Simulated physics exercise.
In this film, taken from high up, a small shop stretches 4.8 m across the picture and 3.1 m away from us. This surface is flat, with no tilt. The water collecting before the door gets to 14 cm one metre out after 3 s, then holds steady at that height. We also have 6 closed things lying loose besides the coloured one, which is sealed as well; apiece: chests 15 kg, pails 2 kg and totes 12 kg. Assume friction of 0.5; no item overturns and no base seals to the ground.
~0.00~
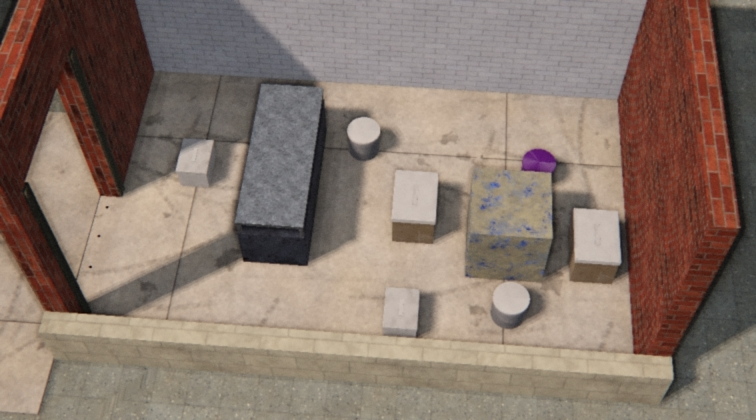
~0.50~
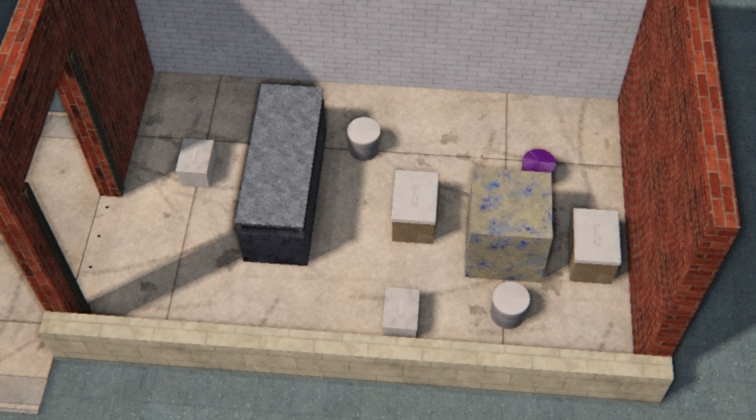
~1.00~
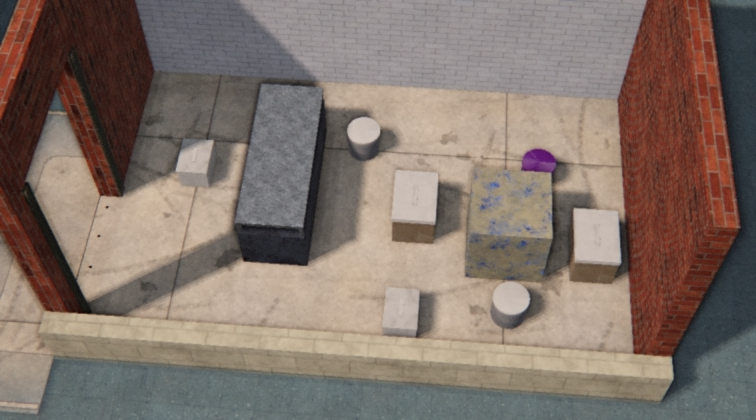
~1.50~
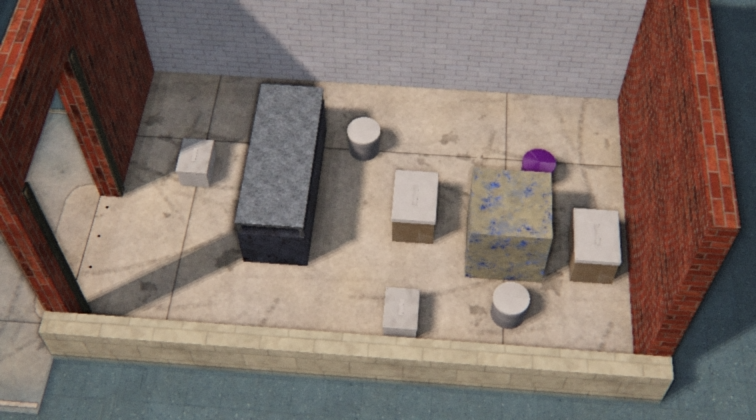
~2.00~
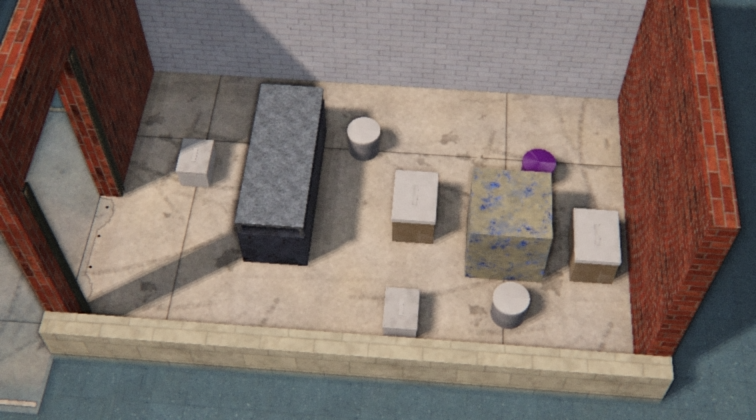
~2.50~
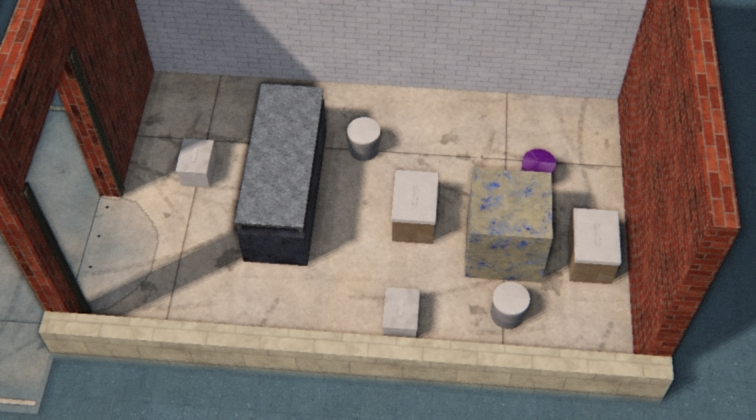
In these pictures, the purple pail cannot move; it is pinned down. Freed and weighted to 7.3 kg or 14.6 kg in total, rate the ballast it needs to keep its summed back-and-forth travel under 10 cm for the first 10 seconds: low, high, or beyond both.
Low.
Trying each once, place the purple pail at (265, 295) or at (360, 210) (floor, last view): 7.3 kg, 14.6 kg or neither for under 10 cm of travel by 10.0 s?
First try the heavier suffices, second try both suffice.
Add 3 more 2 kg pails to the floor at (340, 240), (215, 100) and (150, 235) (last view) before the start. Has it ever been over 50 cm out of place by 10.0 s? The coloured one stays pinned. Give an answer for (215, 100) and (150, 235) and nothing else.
Those two come out over the line and over the line, in that order.
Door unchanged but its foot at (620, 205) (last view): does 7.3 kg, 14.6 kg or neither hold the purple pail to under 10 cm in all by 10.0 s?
The answer is that only the greater mass suffices.
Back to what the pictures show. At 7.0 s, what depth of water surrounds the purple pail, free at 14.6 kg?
0 cm, roughly.
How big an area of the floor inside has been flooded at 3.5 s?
Flooded: Near 2.0 m2.
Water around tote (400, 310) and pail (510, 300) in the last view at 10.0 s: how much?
Close to 6 and 4 centimetres.
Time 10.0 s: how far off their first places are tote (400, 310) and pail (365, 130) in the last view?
In turn: 20 cm, 60 cm.
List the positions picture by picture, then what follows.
In the first frame, the purple pail at (539, 162), on the bottom; water covers 0.0 m2; 0 of 7 have shifted.
In the second frame, the purple pail at (539, 162), on the bottom; water covers 0.0 m2; 0 of 7 have shifted.
In the third frame, the purple pail at (539, 162) rests on the ground; 0.0 m2 under water; 0 of 7 have shifted.
In the fourth frame, the purple pail at (539, 162), on the bottom; water covers 0.0 m2; 0 of 7 have shifted.
In the fifth frame, the purple pail at (539, 162), on the bottom; water covers 0.0 m2; 0 of 7 have shifted.
In the sixth frame, the purple pail at (539, 162) rests on the ground; water covers 0.4 m2; 0 of 7 have shifted.
After 3.5 s the purple pail would be 0 cm from its start with 7.3 kg and 0 cm from its start with 14.6 kg; 0 cm of water round it then.
After 4.5 s the purple pail would be 0 cm from its start with 7.3 kg and 0 cm from its start with 14.6 kg; 0 cm of water round it then.
After 7.0 s the purple pail would be 0 cm from its start with 7.3 kg and 0 cm from its start with 14.6 kg; 0 cm of water round it then.
After 10.0 s the purple pail would be 0 cm from its start with 7.3 kg and 0 cm from its start with 14.6 kg; 0 cm of water round it then.
